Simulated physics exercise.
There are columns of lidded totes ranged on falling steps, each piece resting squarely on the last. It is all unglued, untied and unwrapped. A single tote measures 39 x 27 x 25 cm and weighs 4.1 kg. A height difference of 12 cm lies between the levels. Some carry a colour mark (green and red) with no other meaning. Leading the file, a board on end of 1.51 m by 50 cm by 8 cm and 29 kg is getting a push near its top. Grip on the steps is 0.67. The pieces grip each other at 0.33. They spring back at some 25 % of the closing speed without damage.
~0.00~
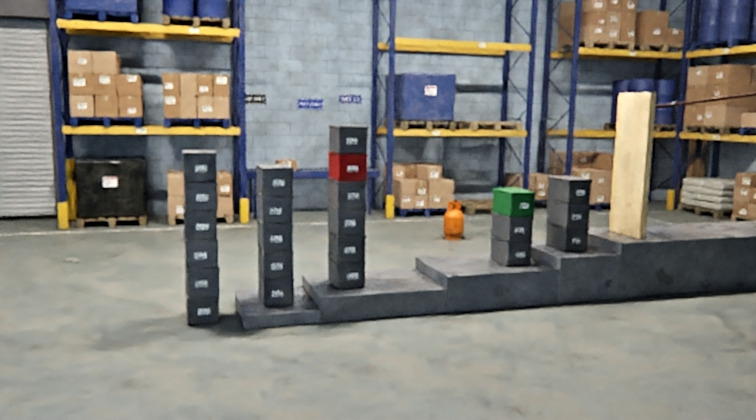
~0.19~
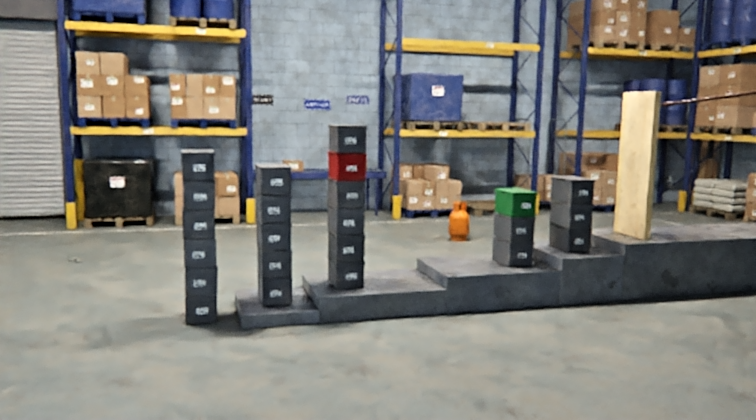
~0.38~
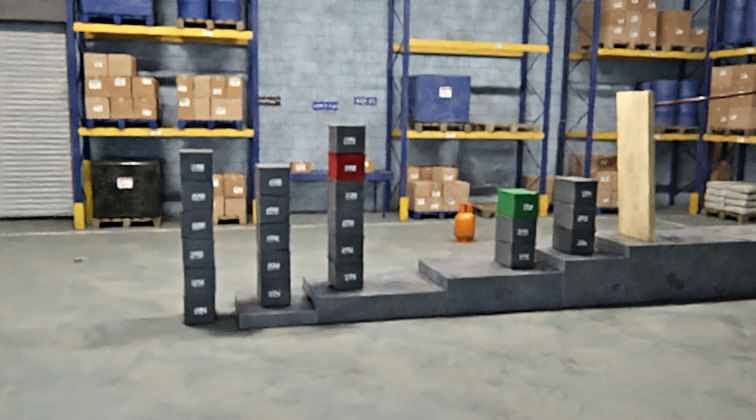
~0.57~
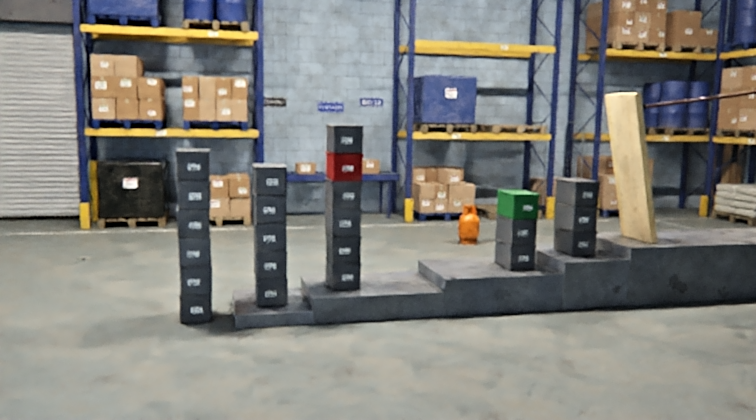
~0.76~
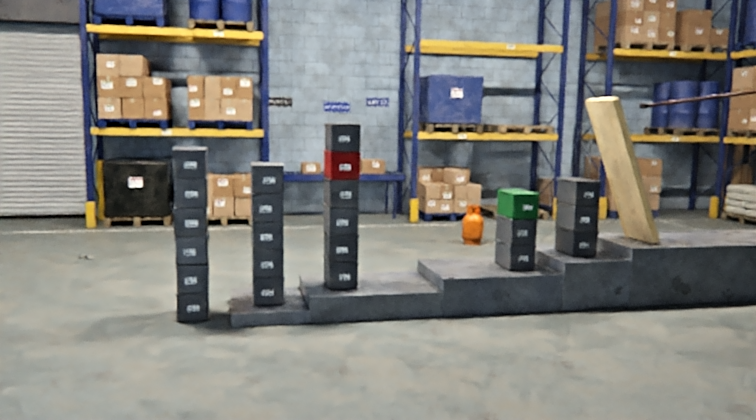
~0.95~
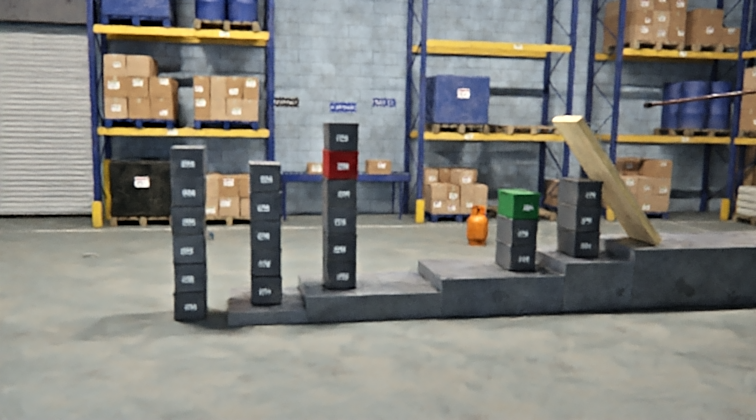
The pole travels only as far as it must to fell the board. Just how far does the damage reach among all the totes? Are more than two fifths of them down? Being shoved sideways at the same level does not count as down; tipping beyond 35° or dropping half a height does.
No.
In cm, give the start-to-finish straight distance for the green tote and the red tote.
For green it's 80 cm, and for red it's 0 cm.
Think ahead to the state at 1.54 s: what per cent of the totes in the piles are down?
10 per cent.
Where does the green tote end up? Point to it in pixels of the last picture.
Its centre finishes around pixel (455, 258) in the last picture.
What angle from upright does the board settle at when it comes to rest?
65°, roughly.
By 1.06 s, board 49° from upright; none of the 23 totes down, 2 disturbed.
By 1.22 s, board 62° from upright; none of the 23 totes down, 3 disturbed; green tote moved 6 cm.
By 1.54 s, board 81° from upright; 2 of the 23 totes down; green tote tilted 53°, 18 cm lower.
By 1.84 s, board 90° from upright; 2 of the 23 totes down; green tote on its side.
When it is over (3.8 s), board 66° from upright; 2 of the 23 totes down; green tote on its side; red tote unmoved. That is 9 per cent. In pixels of the last frame, middles, green tote near (455, 258), red tote near (340, 164).
